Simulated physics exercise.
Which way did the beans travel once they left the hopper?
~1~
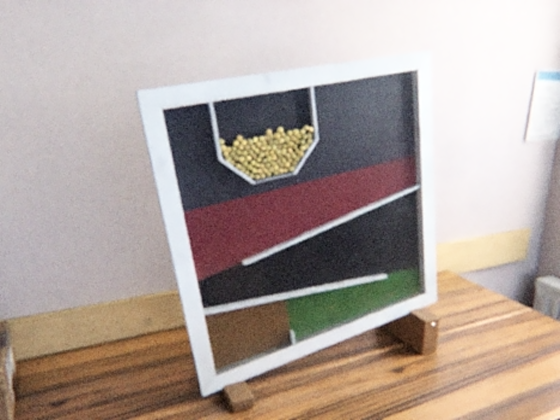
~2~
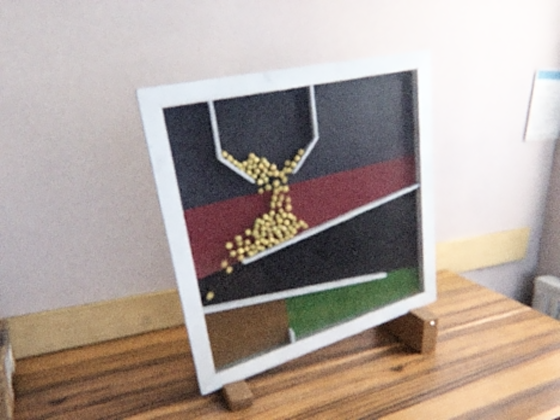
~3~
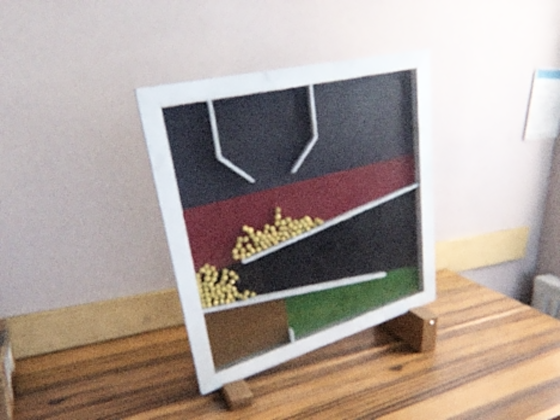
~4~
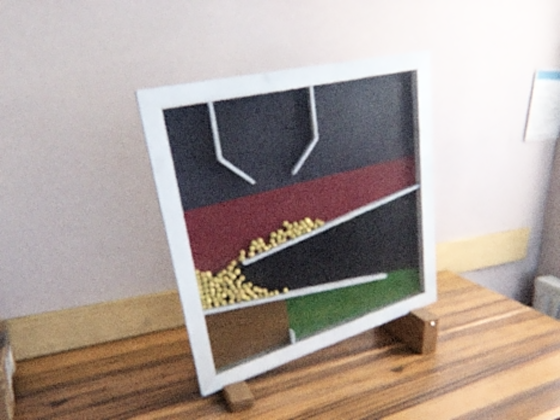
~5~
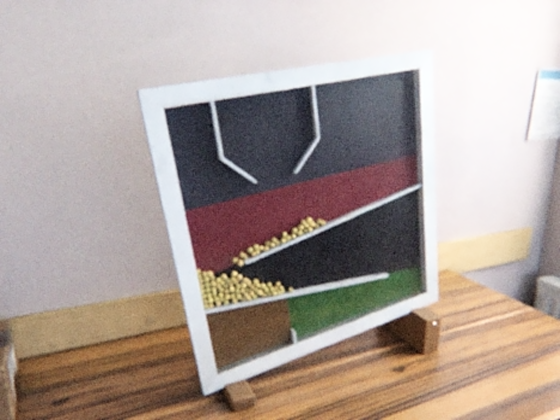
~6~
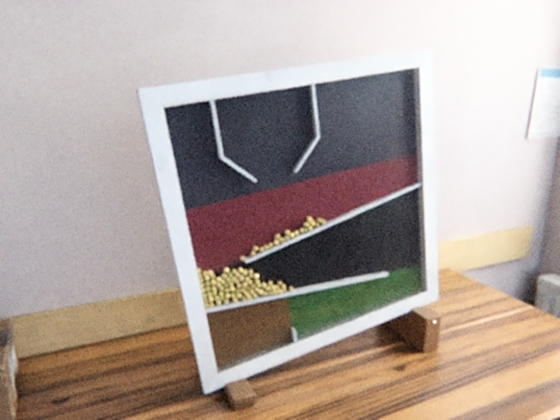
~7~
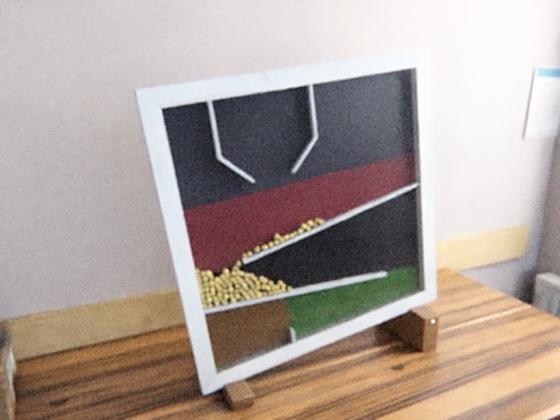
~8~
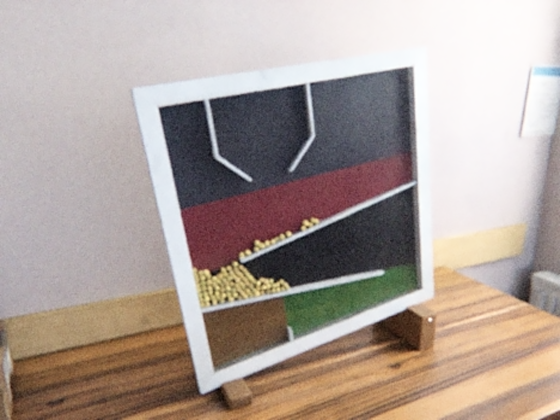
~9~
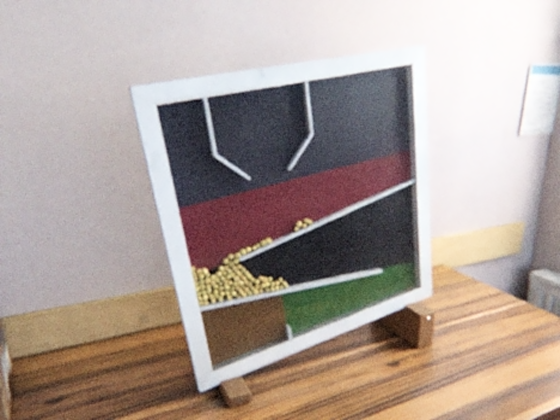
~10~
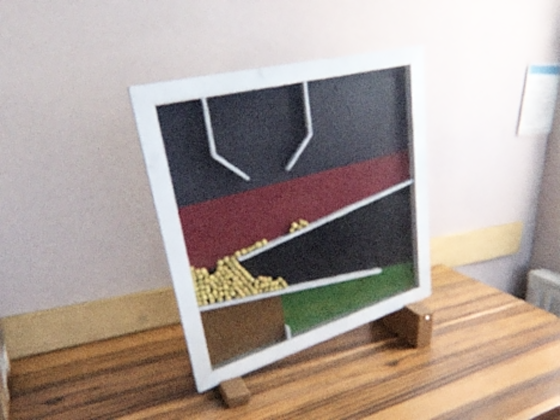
They moved down, dropping onto the upper ledge and then onto the lower one.
